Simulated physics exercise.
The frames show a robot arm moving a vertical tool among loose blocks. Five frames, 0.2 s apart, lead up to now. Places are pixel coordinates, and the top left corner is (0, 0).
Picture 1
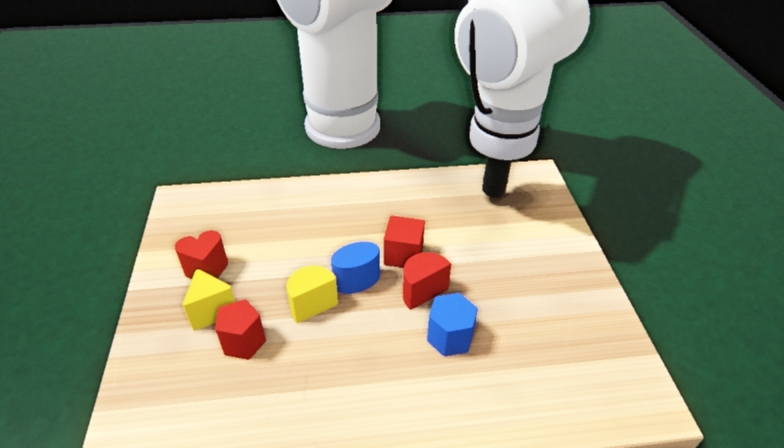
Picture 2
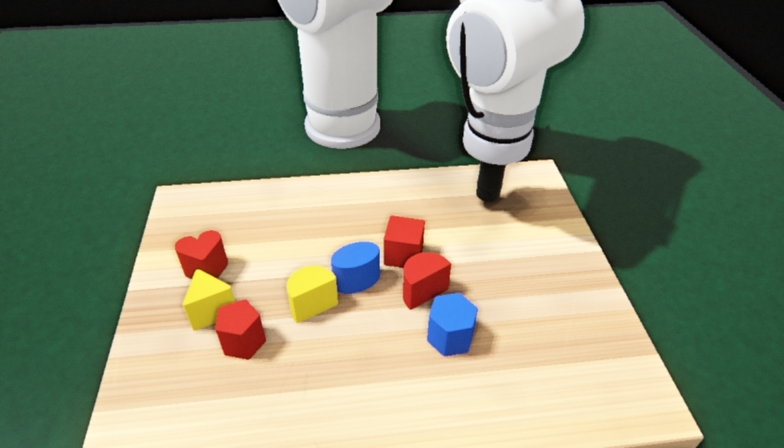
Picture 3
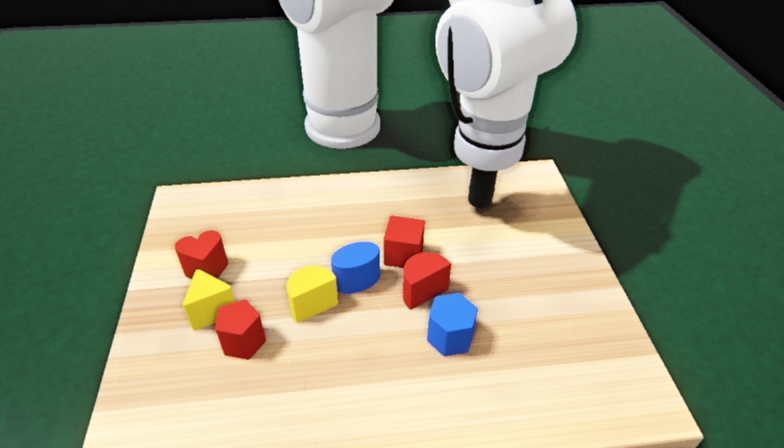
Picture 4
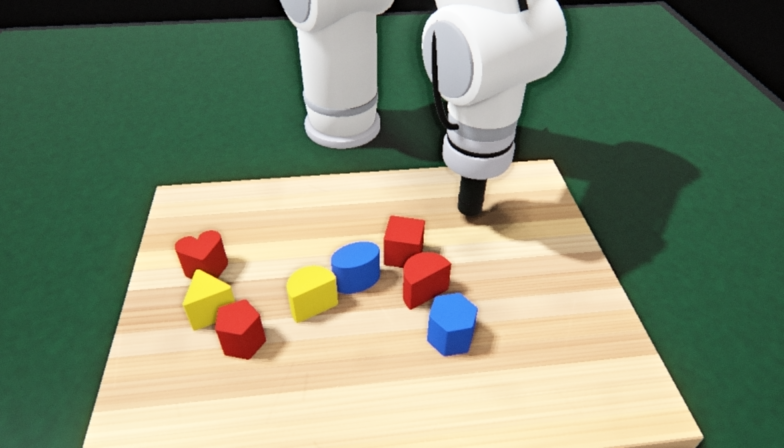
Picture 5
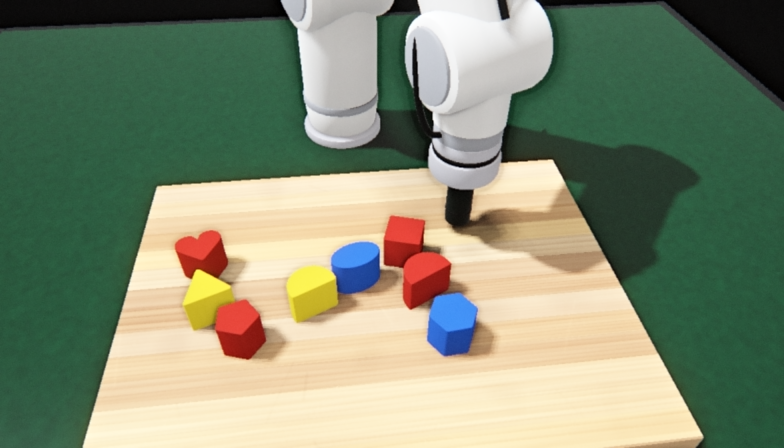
A white robot arm with a black vertical tool reaches over a pale wooden board on a green surface, seen from above at an angle, with another white robotic column behind. Red, yellow and blue blocks sit across the board, including a red heart at left and a blue block at lower right. The tool moves left and toward the viewer, touching nothing, while the blocks and camera stay still.
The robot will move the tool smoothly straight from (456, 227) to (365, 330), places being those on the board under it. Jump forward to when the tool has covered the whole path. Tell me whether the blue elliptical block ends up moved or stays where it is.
It keeps its spot.
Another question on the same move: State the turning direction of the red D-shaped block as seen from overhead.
Looking down, my answer is that the red D-shaped block rotates anticlockwise.
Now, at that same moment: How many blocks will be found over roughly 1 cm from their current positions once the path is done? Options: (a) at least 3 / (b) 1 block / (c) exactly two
Option c.
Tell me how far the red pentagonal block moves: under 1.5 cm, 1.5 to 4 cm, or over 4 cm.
Short of 1.5 cm.
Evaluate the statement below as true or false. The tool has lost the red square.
The statement is true.
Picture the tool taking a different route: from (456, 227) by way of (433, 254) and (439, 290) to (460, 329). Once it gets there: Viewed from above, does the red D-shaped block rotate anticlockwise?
The answer is no.
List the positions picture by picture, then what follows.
The first picture shows tip of the tool at (494, 191), middles of tops, red pentagonal block at (236, 316), blue elliptical block at (355, 254), red square at (405, 229), red D-shaped block at (424, 265).
The second picture shows tool at (488, 195), nothing pushed.
The third picture shows tool at (480, 201), nothing pushed.
The fourth picture shows tool at (470, 209), nothing pushed.
The fifth picture shows tool at (457, 219), red pentagonal block at (236, 316), blue elliptical block at (355, 254), red square at (405, 229), red D-shaped block at (424, 265).
What follows on the original path. One third of the way, tool at (429, 249); red square at (398, 231).
Two thirds of the way, tool at (399, 283); red square at (389, 232), turned 20° clockwise; red D-shaped block at (422, 285), turned 35° anticlockwise.
At the end, tool at (364, 322); red pentagonal block unmoved; blue elliptical block unmoved; red square at (389, 232), turned 20° clockwise; red D-shaped block at (423, 285), turned 35° anticlockwise.
